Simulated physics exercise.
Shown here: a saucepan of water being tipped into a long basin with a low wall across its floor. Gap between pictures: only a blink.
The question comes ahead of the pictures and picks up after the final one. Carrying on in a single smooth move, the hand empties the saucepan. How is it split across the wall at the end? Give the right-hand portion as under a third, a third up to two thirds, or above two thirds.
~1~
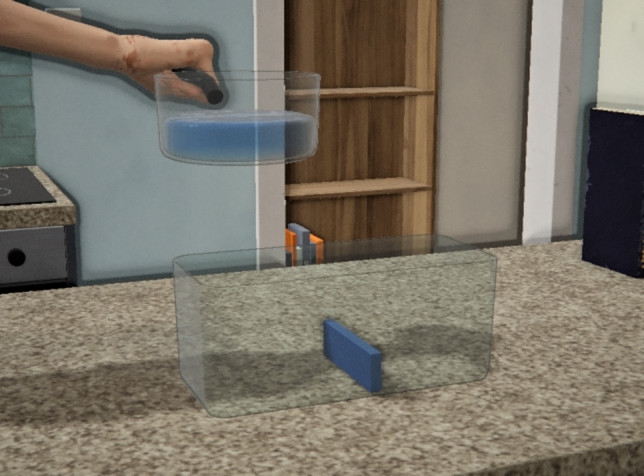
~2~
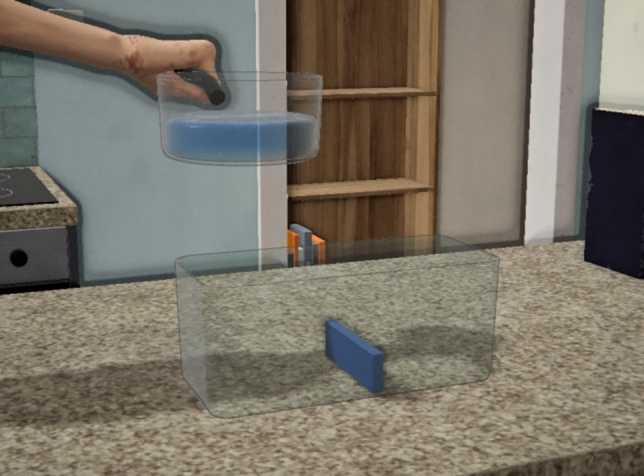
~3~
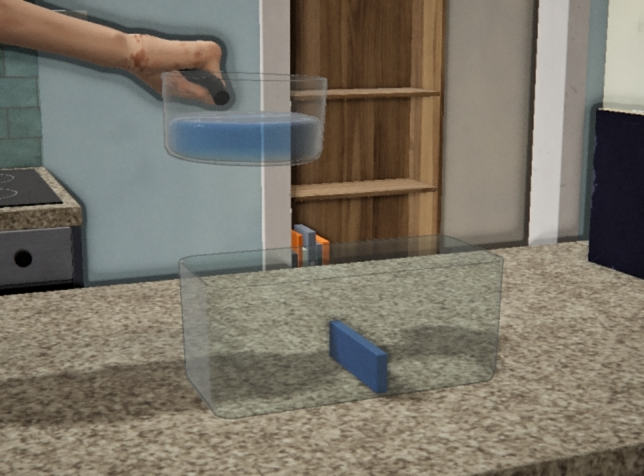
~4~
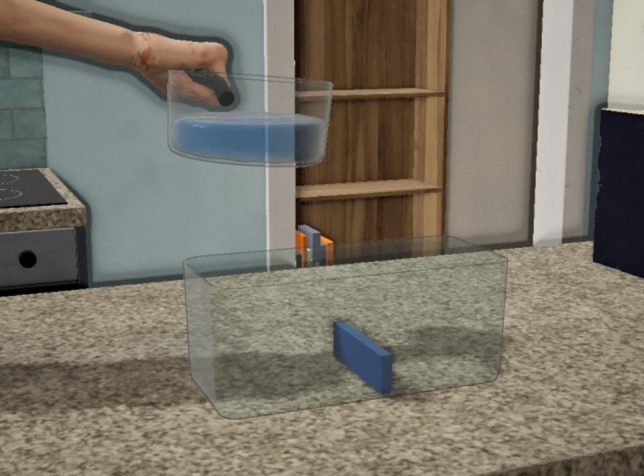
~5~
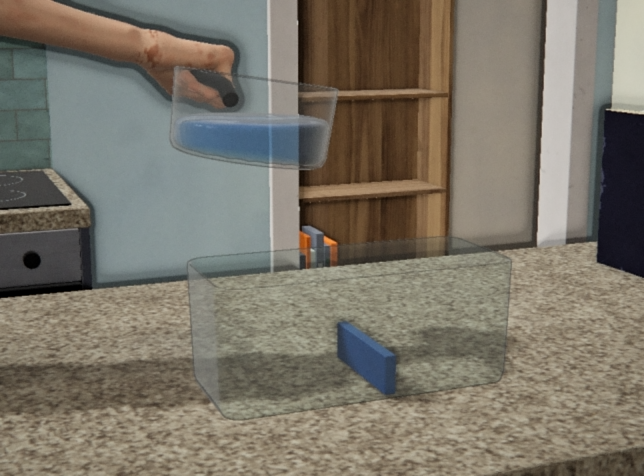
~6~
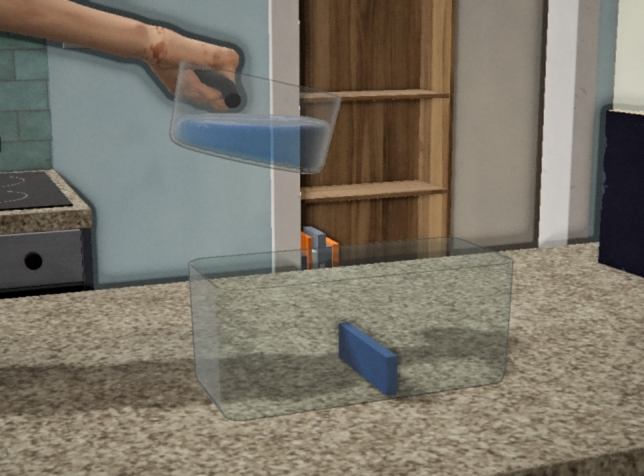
Falls in the midrange.
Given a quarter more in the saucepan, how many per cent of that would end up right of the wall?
Estimate: Close to 60 per cent.
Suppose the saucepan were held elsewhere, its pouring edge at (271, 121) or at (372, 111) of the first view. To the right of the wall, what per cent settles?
Around 5 percent first, around 90 percent second.
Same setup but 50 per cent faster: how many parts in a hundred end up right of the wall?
About 40 in a hundred.
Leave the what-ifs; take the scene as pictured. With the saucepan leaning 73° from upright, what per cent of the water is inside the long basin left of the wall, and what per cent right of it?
About 0 per cent on the left and 5 on the right.
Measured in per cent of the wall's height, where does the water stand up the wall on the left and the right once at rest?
Once it settles, the left reaches around 30 and the right around 40.
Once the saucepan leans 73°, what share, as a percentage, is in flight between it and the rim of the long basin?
Share out of both vessels: Approx. 35 %.
A moment on, the saucepan is tipped part way and 60 per cent is still to pour, 1 is left of the wall and 5 right of it.
Next, the saucepan is tipped right over and 8 per cent is still to pour, 33 is left of the wall and 49 right of it.
Then the saucepan is tipped right over and 0 per cent is still to pour, 50 is left of the wall and 49 right of it.
Later the saucepan is tipped right over and 0 per cent is still to pour, 50 is left of the wall and 50 right of it.
Finally, 50 per cent lies left of the wall, 50 right of it and 1 outside.
